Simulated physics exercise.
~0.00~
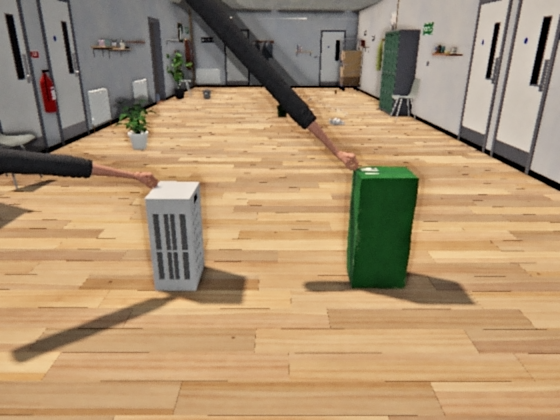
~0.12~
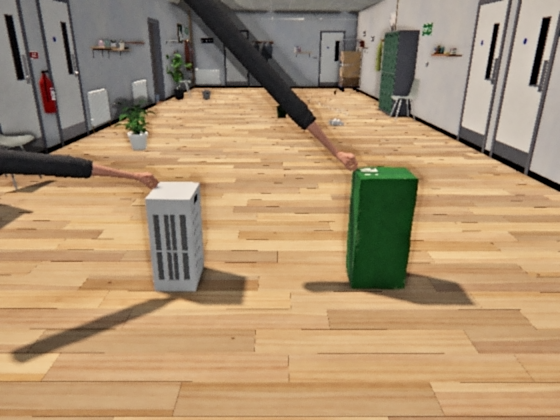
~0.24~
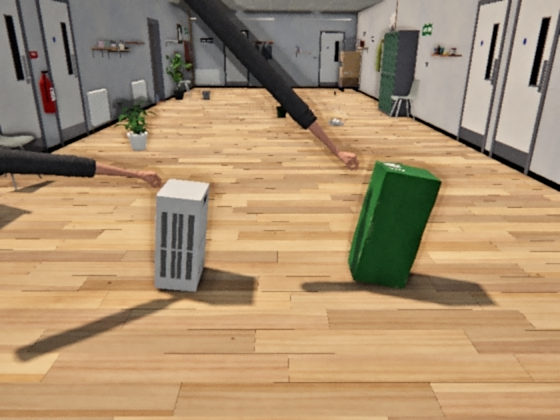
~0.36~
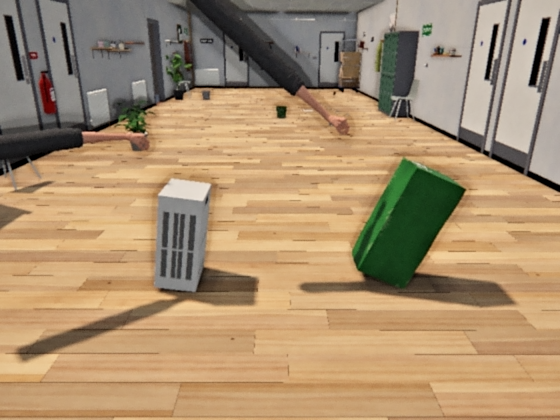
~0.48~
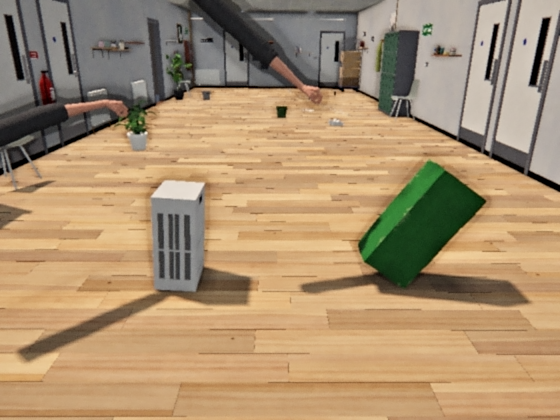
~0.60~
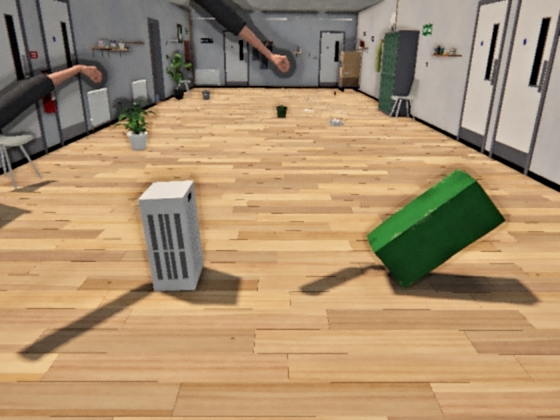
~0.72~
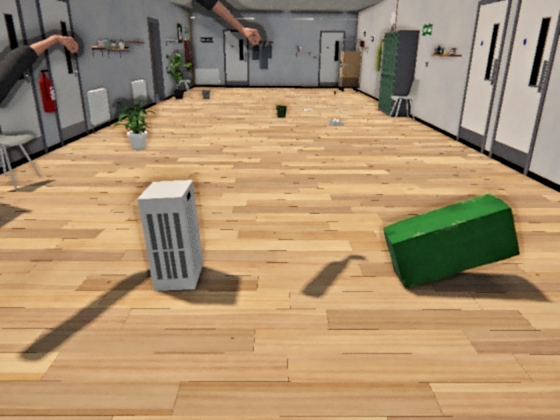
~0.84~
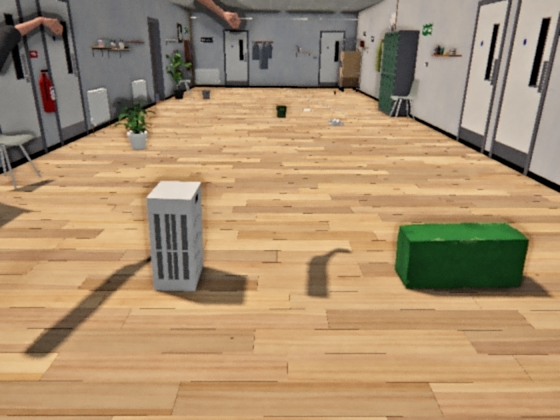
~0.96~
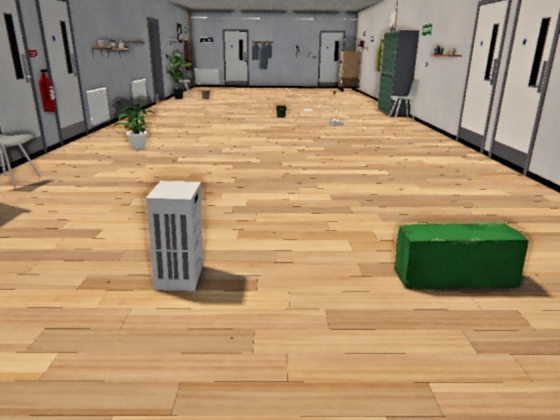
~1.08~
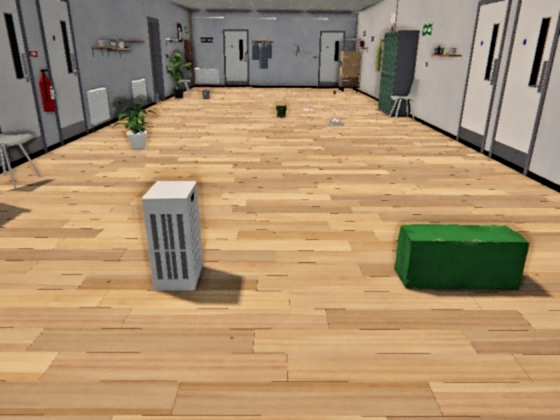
The clip opens on a long room with a wooden floor, where two dark-sleeved arms reach in from the upper left to touch a white slatted crate on the left and a tall green parcel on the right. The green parcel begins tipping to the right as the hands let go and draw back. It leans further and further over its lower edge, while the white crate only rocks slightly. The parcel then drops onto its side, and the arms leave the view. At the end, the green parcel lies still and the white crate stands upright.
